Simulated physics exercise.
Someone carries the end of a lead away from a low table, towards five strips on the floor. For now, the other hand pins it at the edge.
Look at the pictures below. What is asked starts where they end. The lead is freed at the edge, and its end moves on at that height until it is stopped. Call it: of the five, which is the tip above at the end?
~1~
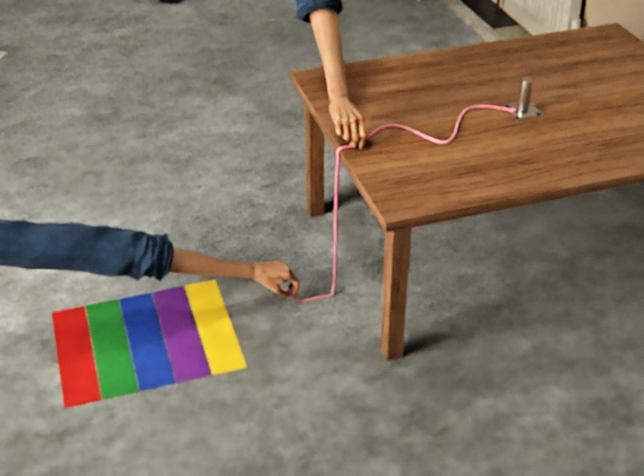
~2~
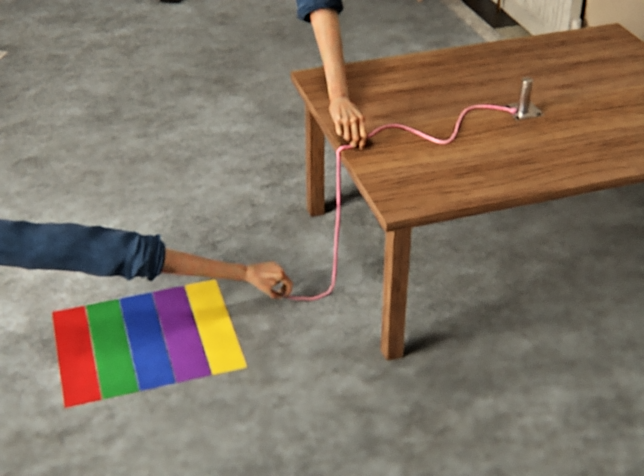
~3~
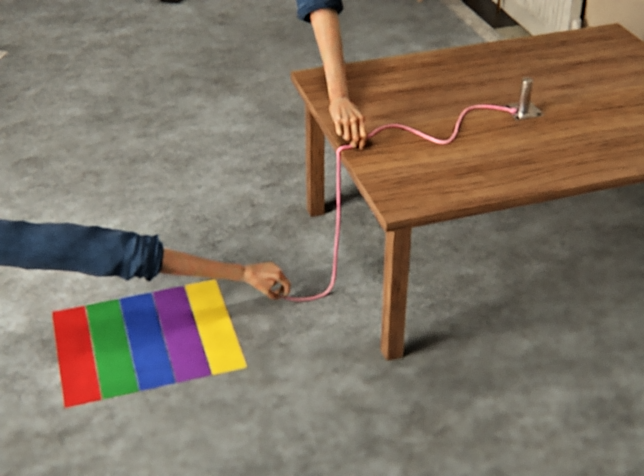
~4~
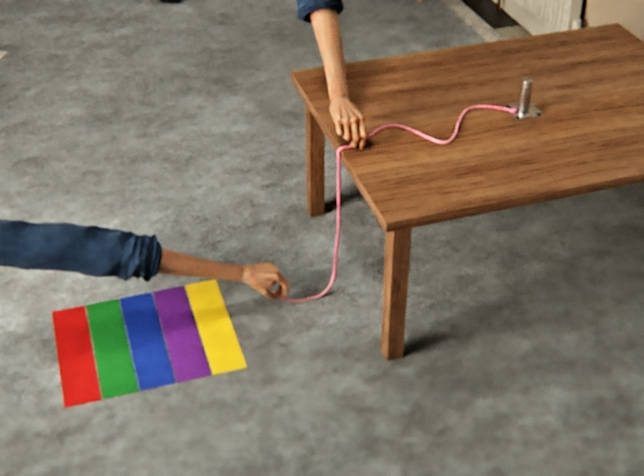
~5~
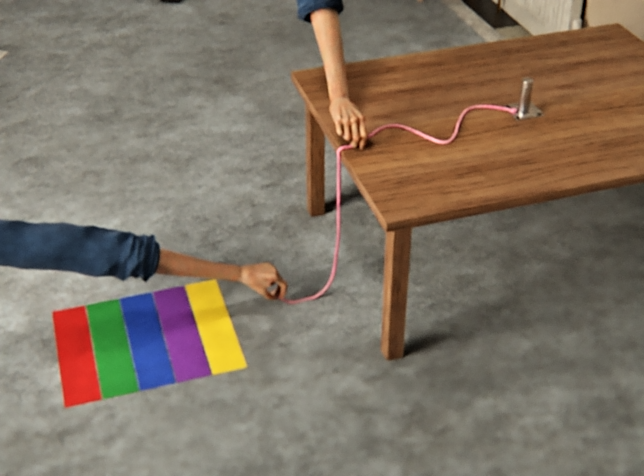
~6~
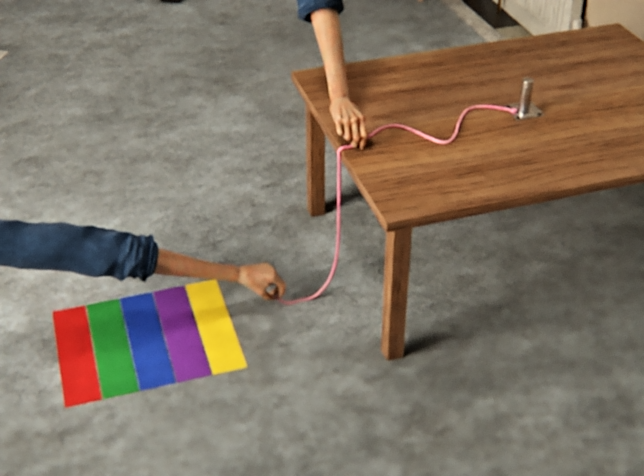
The green strip.
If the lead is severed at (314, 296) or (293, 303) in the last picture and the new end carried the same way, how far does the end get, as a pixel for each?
First try near (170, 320), second near (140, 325).
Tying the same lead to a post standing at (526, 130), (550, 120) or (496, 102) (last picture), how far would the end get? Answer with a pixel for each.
First (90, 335), then (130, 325), and last (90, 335).
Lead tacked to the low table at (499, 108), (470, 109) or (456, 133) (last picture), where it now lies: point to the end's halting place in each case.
Near (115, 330), (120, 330) and (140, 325).
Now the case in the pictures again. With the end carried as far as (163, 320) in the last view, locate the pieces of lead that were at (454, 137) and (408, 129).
Roughly (417, 130) for the first and (364, 142) for the second.
Soon after, end near (164, 320); over purple.
After that, end near (128, 327); over blue.
At the stop, end near (109, 332); over green. The end stops over the green strip.
